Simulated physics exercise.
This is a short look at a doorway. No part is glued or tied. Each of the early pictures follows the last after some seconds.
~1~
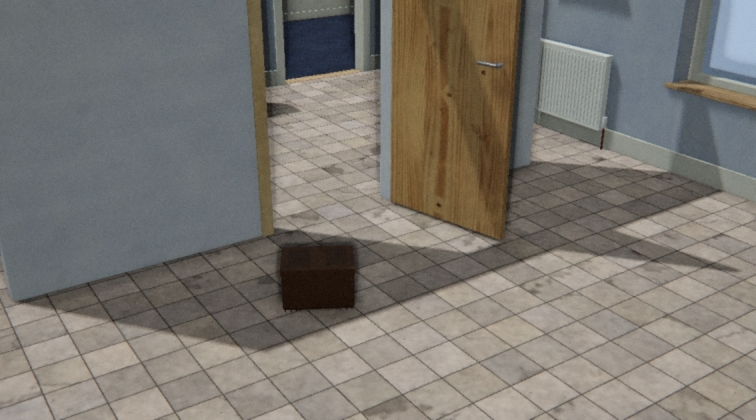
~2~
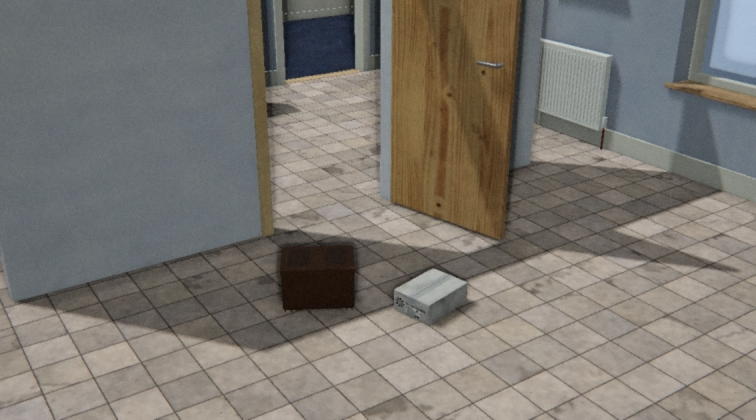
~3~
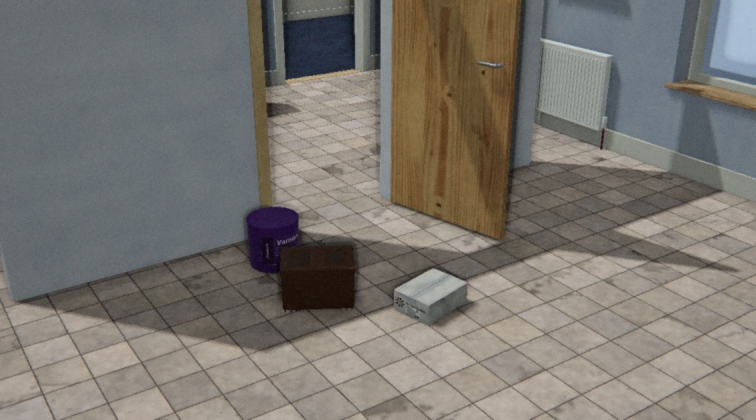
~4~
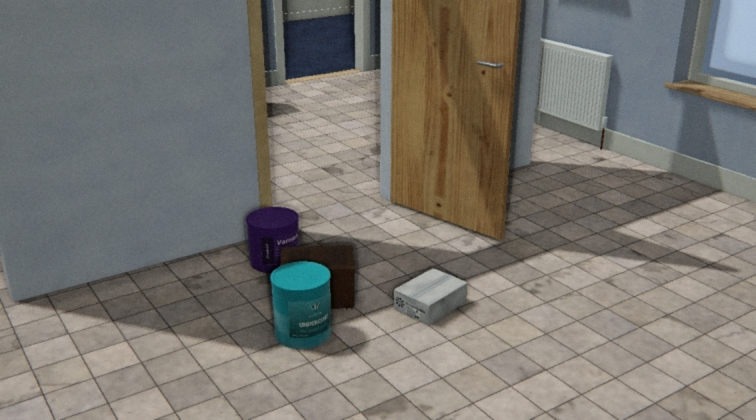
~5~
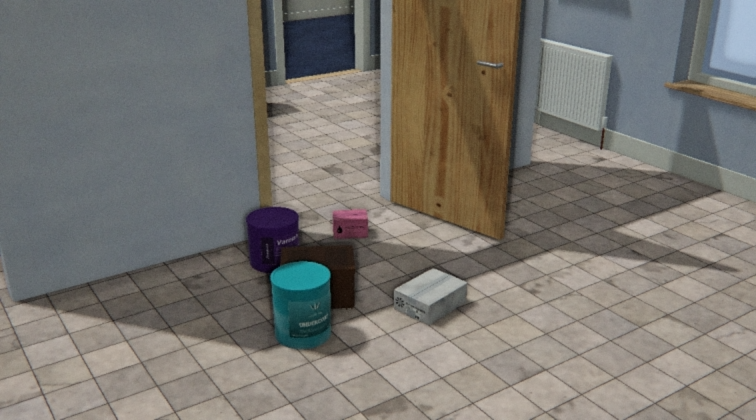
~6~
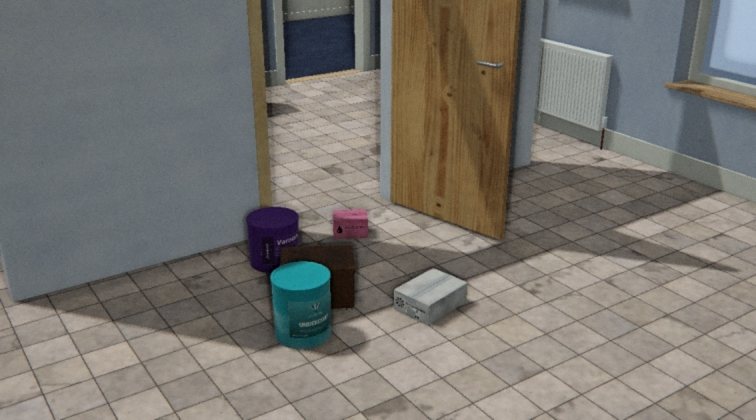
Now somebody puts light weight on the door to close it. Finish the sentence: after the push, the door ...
After the push, the door meets the frame.
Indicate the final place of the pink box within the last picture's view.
The object finishes roughly at pixel (283, 204).
Then, 1.10 s on from there, door at 45°.
Then, 1.40 s on from there, door at 16°; pink box shifted about its own width near (316, 216).
In the end, door at 0°; moved from the start, pink box; the other 4 unmoved. At the end, from the last picture's camera, pink box near (283, 204).
